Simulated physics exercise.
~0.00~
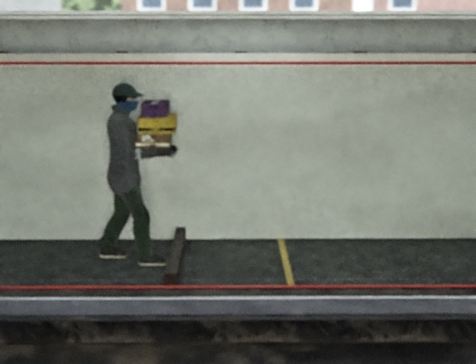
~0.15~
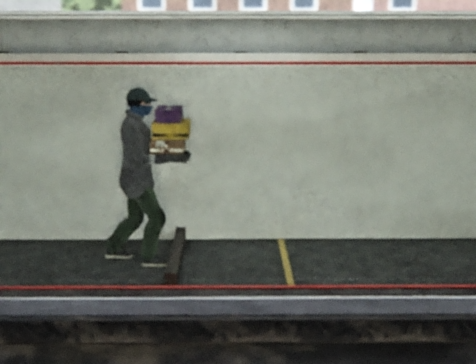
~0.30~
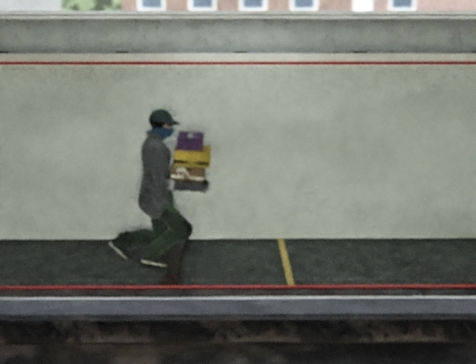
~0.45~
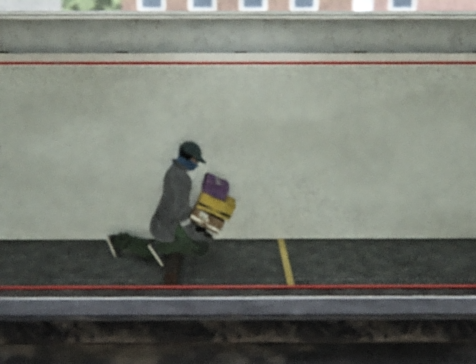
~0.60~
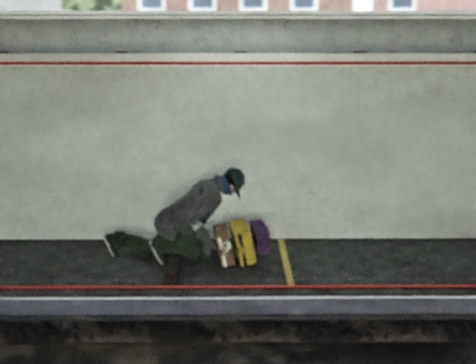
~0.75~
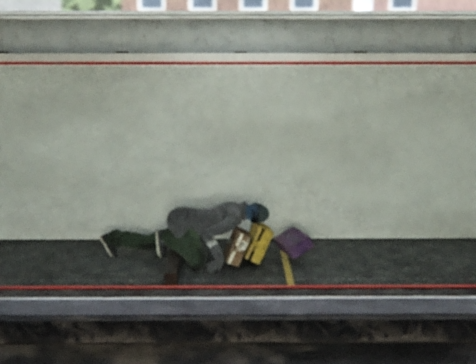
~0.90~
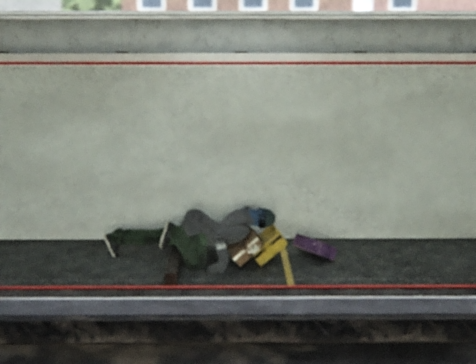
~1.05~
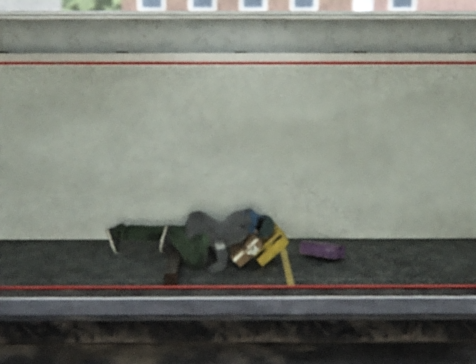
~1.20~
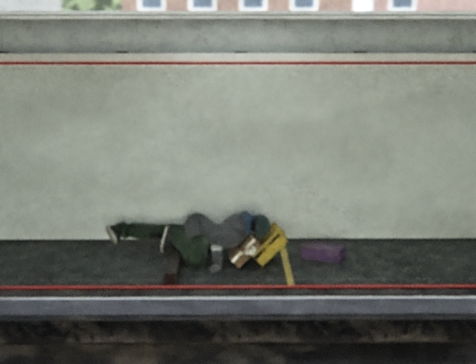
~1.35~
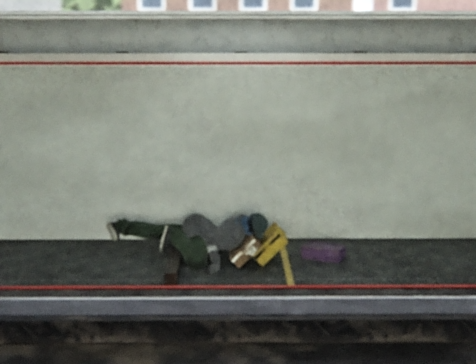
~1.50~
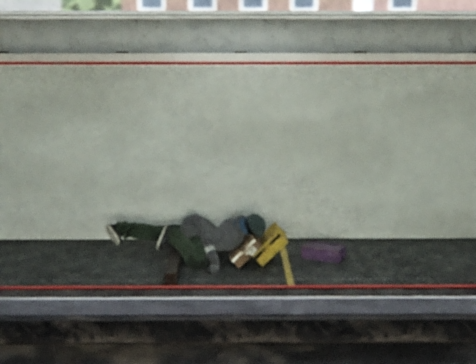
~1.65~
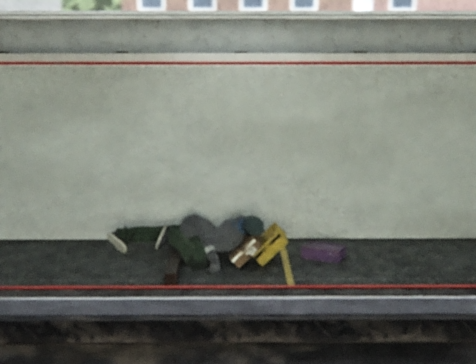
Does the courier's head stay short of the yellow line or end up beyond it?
It stays short of the yellow line, with the courier lying face down just to the left of it.
